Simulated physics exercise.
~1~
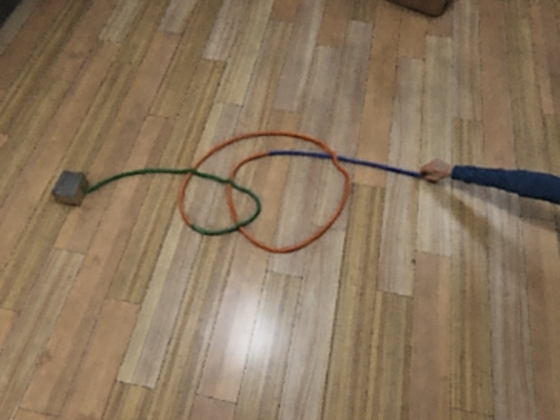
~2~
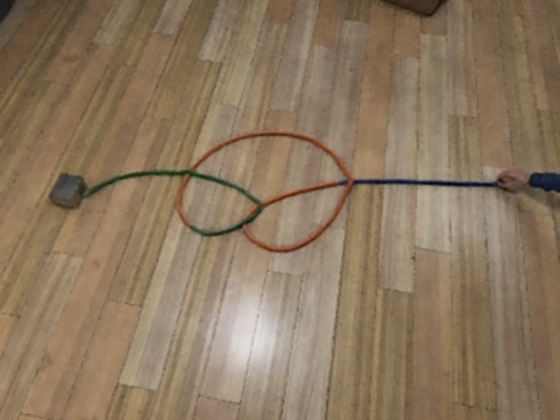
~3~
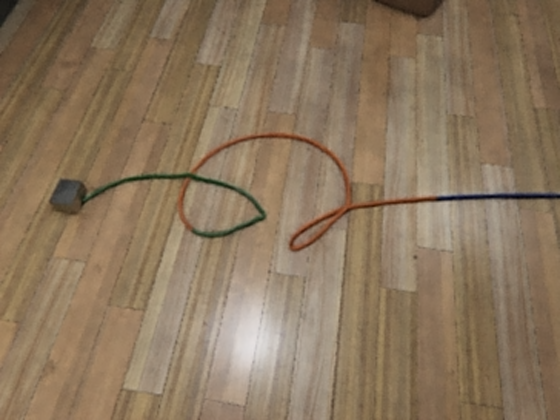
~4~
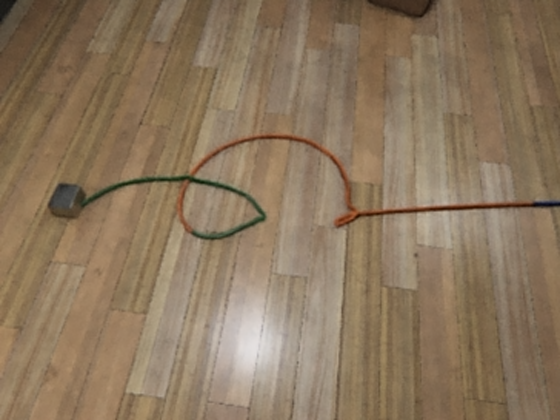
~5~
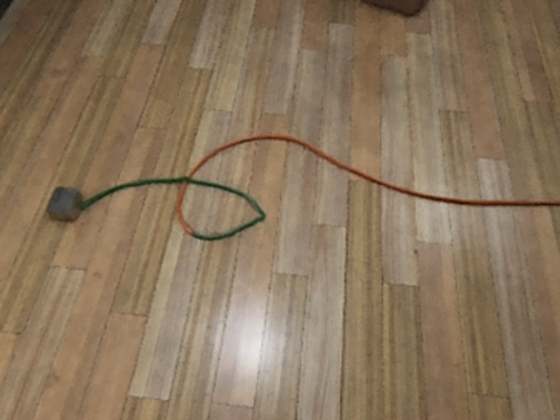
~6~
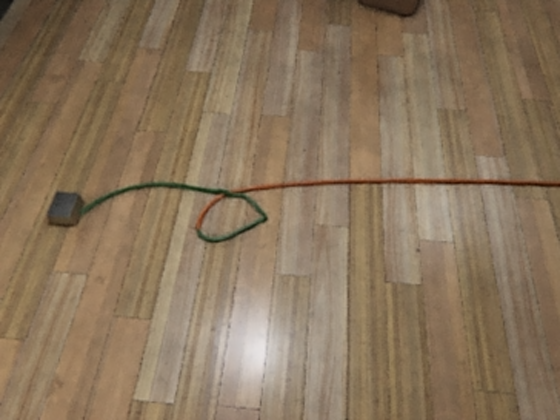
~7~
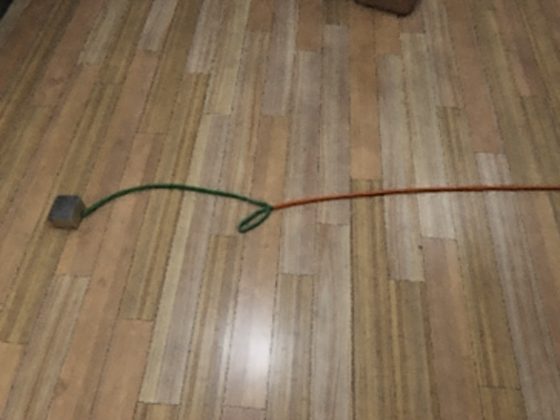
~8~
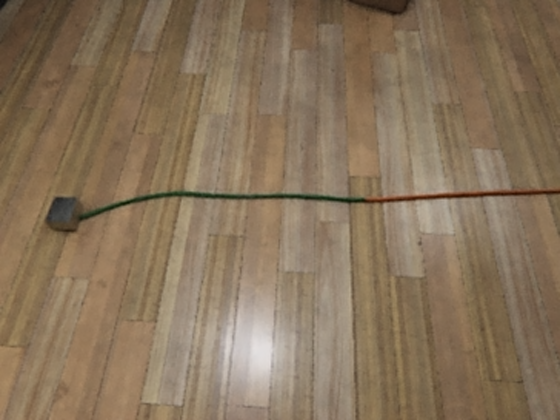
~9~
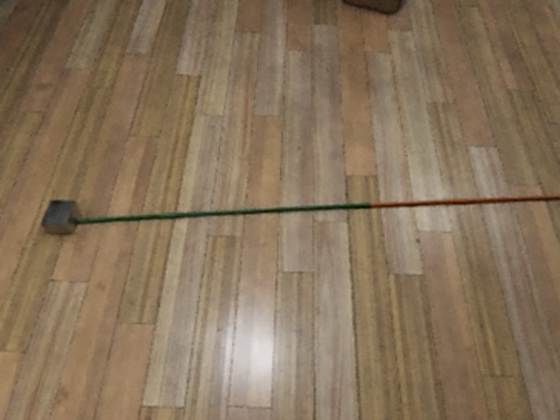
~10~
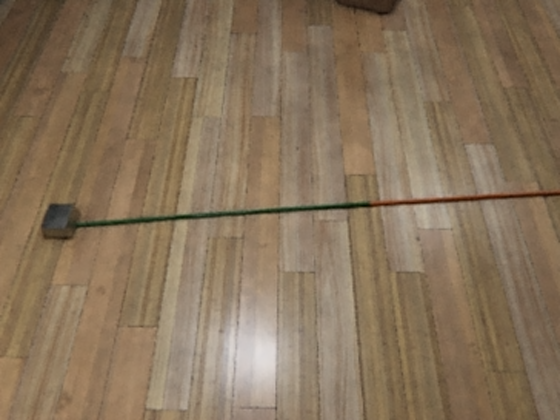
A hand pulls a looped, multicoloured rope to the right until its loops open and it straightens.
